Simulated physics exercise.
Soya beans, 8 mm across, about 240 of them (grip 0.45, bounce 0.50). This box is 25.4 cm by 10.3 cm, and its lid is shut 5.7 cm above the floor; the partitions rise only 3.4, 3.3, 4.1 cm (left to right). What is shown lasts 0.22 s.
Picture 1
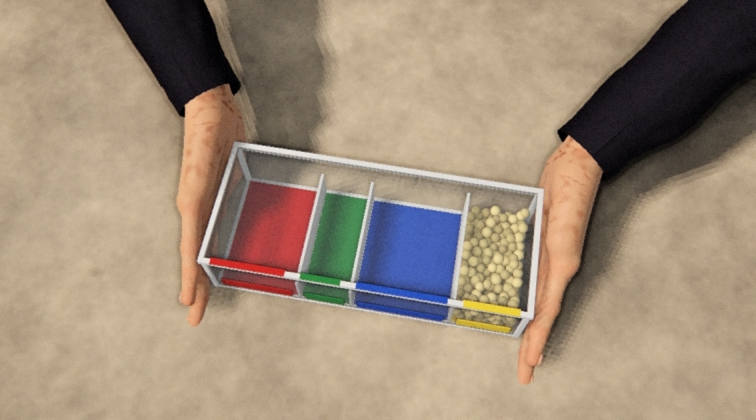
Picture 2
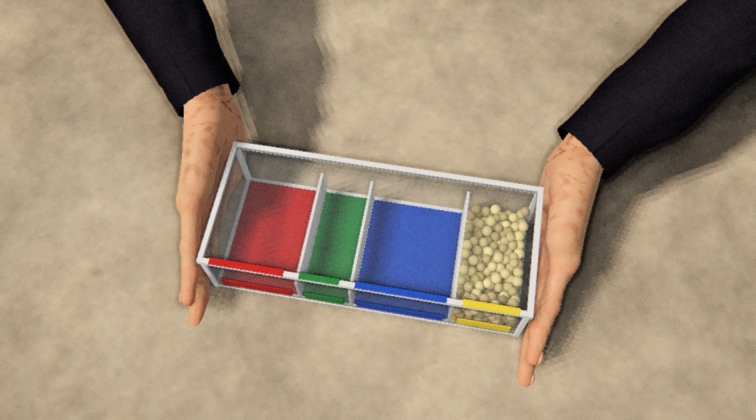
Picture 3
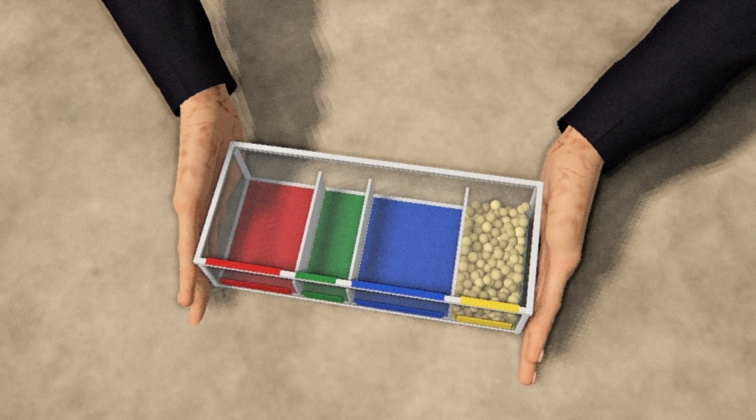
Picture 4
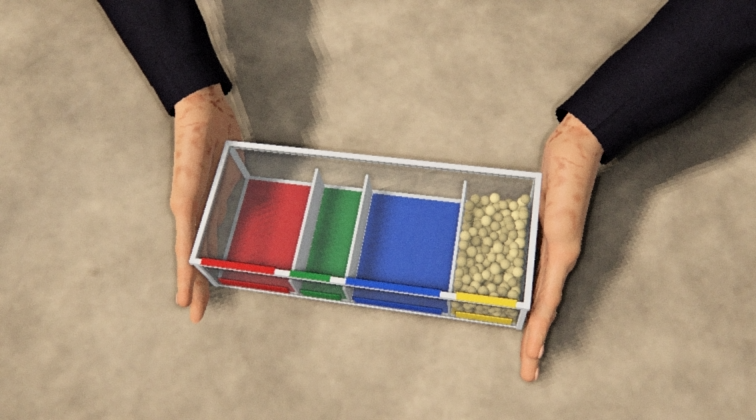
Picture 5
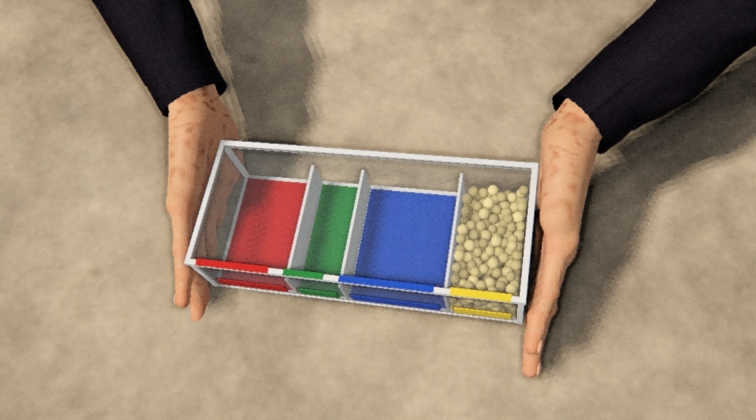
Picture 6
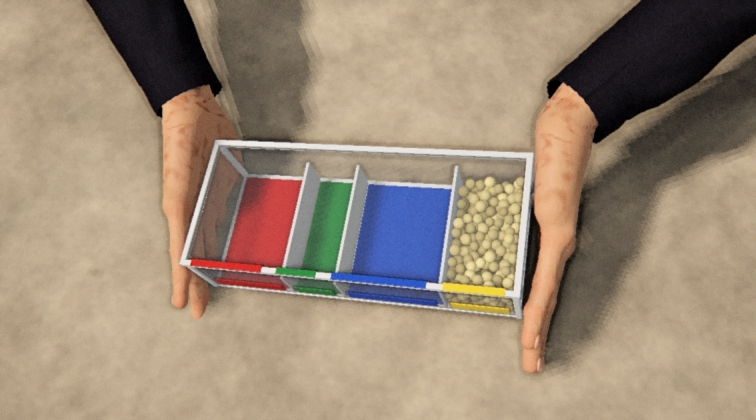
On a mottled beige floor, two hands slightly tilting a clear four-section box leftward, pale beans staying in the yellow right-hand section.
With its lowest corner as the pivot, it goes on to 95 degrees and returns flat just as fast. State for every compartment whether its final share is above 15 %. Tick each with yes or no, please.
Red - yes; blue - no; green - no; yellow - yes.
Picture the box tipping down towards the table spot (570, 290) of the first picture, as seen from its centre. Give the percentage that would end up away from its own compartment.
The share comes to about 0 in a hundred.
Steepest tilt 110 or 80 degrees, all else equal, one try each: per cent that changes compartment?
Some 35 and some 25 per cent, respectively.
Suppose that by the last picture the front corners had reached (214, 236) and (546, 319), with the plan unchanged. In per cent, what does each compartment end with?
In the end red holds 0 %, blue holds 0 %, green holds 0 % and yellow holds 100 %.
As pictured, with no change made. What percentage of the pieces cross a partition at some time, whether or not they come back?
I'd put it at some 30 percent of the pieces.
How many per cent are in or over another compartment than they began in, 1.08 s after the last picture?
About 15 %.
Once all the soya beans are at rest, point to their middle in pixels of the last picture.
Somewhere around (468, 286) in the final frame.
Then, 1.08 s after the last picture, tilt 95 degrees; red 5 %, blue 10 %, yellow 85 %.
Then, 1.80 s after the last picture, tilt 43 degrees; red 20 %, yellow 75 %.
Then, 2.55 s after the last picture, tilt 0 degrees; red 20 %, blue 5 %, yellow 70 %.
In the end, red 20 %, blue 5 %, green 5 %, yellow 70 %.
